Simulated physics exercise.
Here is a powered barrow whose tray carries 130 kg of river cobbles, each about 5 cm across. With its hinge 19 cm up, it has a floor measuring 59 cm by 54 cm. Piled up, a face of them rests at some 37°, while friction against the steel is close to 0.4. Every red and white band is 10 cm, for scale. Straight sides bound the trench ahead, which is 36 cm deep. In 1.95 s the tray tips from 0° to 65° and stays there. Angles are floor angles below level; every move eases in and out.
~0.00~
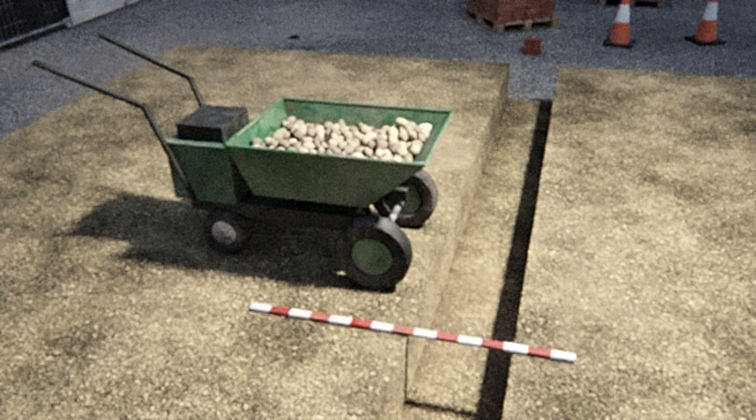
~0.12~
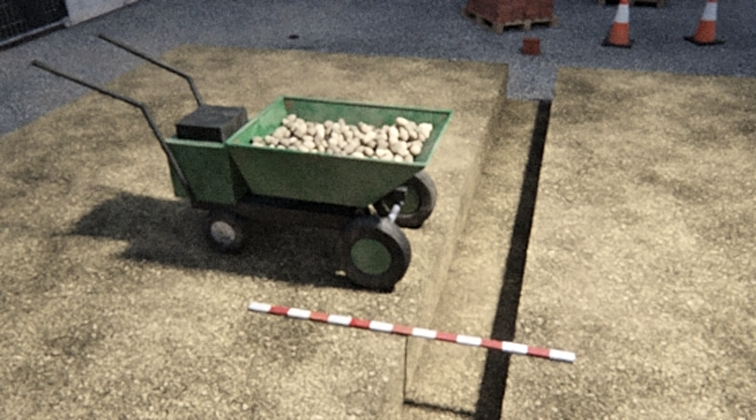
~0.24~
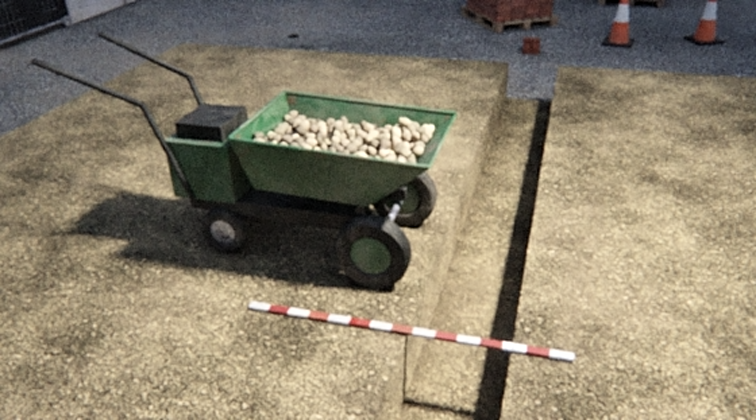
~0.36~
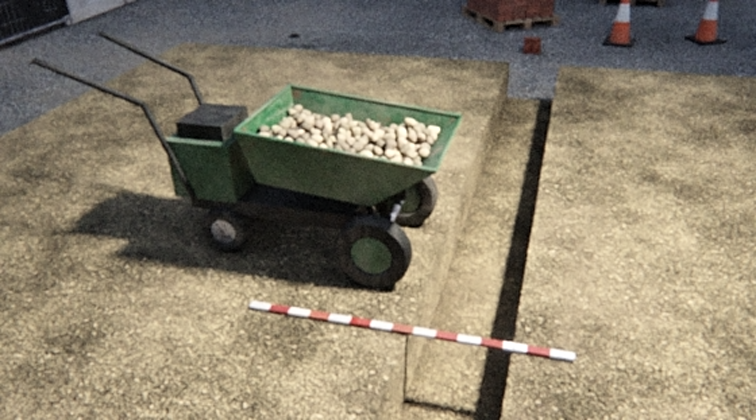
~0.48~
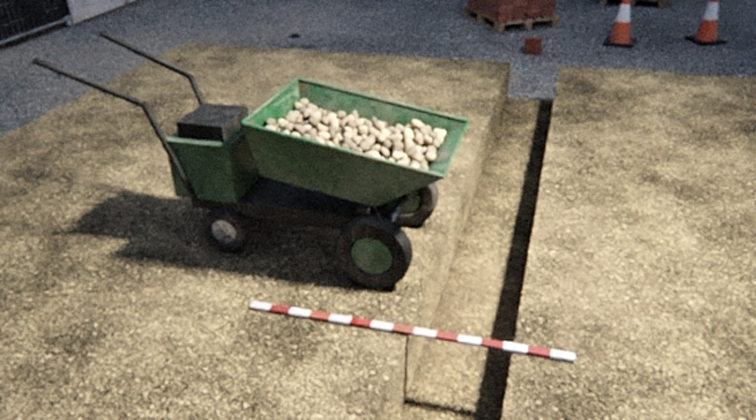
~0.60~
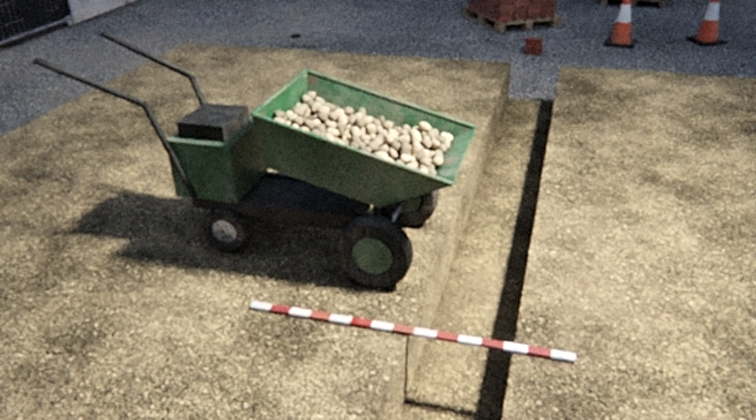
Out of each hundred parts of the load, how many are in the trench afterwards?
About 50 out of 100.
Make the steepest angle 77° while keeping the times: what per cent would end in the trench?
Then close to 60 per cent.
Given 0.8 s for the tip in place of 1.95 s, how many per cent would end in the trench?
About 40%.
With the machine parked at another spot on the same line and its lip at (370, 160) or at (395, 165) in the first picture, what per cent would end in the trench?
First spot about 100, second spot about 85 per cent.
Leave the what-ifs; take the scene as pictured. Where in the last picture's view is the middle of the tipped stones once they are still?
(518, 304).
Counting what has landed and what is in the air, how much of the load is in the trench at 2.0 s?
Close to 20 per cent at that time.
After 1.5 s the floor is at 55°; 100 % in the tray; the foremost stones are at (500, 219).
After 2.0 s the floor is at 65°; 44 % in the tray, 20 % in the trench, 36 % past the trench; the foremost stones are at (624, 277).
After 2.4 s the floor is at 65°; 15 % in the tray, 34 % in the trench, 51 % past the trench; the foremost stones are at (702, 295).
After 4.3 s the floor is at 65°; 0 % in the tray, 50 % in the trench, 50 % past the trench; the foremost stones are past the picture's edge.
